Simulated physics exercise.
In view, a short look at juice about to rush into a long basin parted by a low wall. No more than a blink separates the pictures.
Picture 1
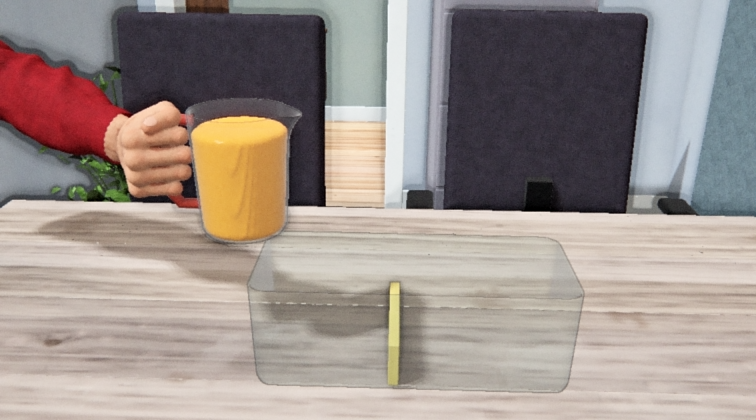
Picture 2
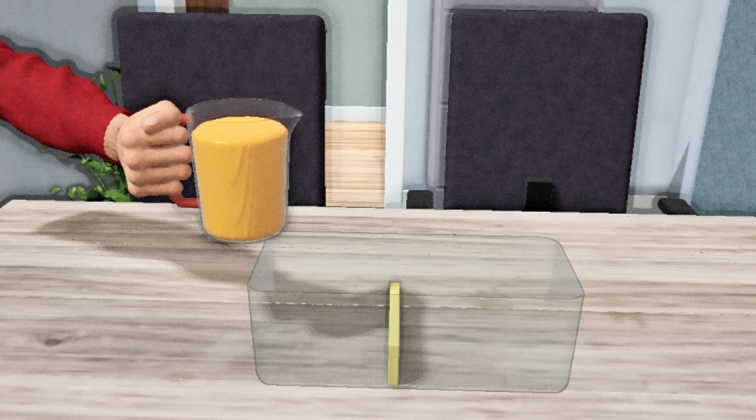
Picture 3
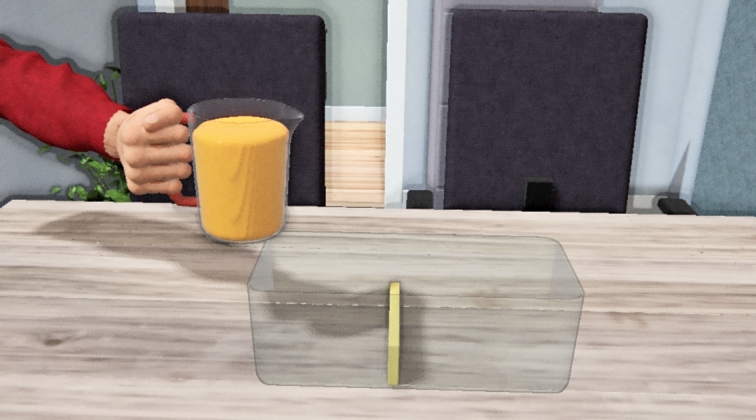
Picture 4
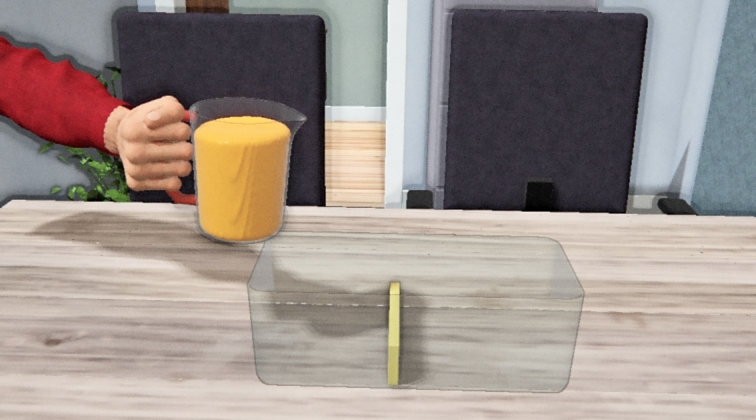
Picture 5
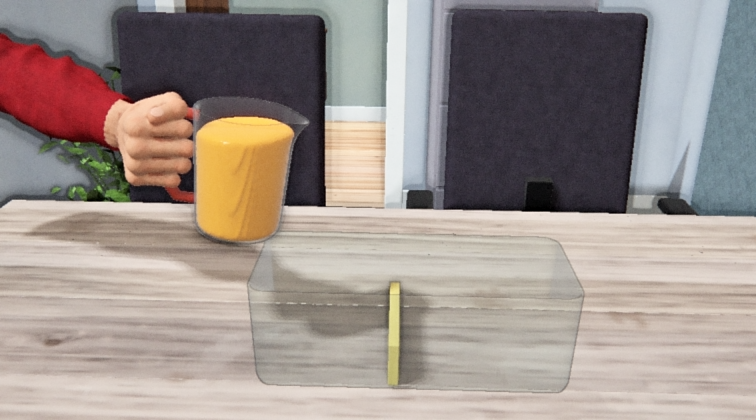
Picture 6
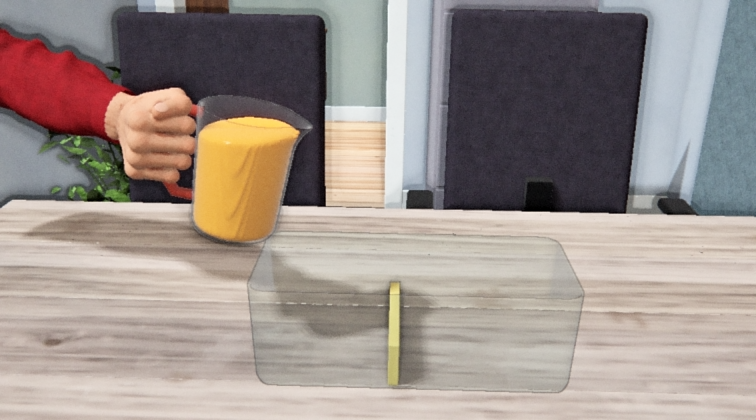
At a wooden table, a red-sleeved hand holding a jug of orange juice slightly tilting it rightward beside a clear, divided basin.
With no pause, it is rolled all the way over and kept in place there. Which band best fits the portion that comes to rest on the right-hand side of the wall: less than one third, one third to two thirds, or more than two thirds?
The right side is left with too little to make a third.
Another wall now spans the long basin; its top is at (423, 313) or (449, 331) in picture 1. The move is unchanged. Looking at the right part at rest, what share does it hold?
In order, some 5 and 10 in a hundred.
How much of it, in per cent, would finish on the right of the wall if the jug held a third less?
It should come out close to 0 per cent.
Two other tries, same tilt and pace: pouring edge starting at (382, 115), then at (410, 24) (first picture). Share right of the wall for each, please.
It comes to about 100 %, followed by about 95 %.
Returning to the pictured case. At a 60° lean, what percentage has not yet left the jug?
85 %.
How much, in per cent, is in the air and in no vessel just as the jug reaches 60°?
It works out to about 10 percent.
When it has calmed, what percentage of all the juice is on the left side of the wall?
It comes to some 90 per cent.
A moment on, the jug is tipped part way and 85 per cent is still to pour, 5 is left of the wall and 0 right of it.
Next, the jug is tipped on its side and 37 per cent is still to pour, 43 is left of the wall and 6 right of it.
Then the jug is tipped right over and 4 per cent is still to pour, 86 is left of the wall and 7 right of it.
Later the jug is tipped right over and 0 per cent is still to pour, 90 is left of the wall and 9 right of it.
At rest 90 per cent lies left of the wall, 9 right of it and 1 outside.
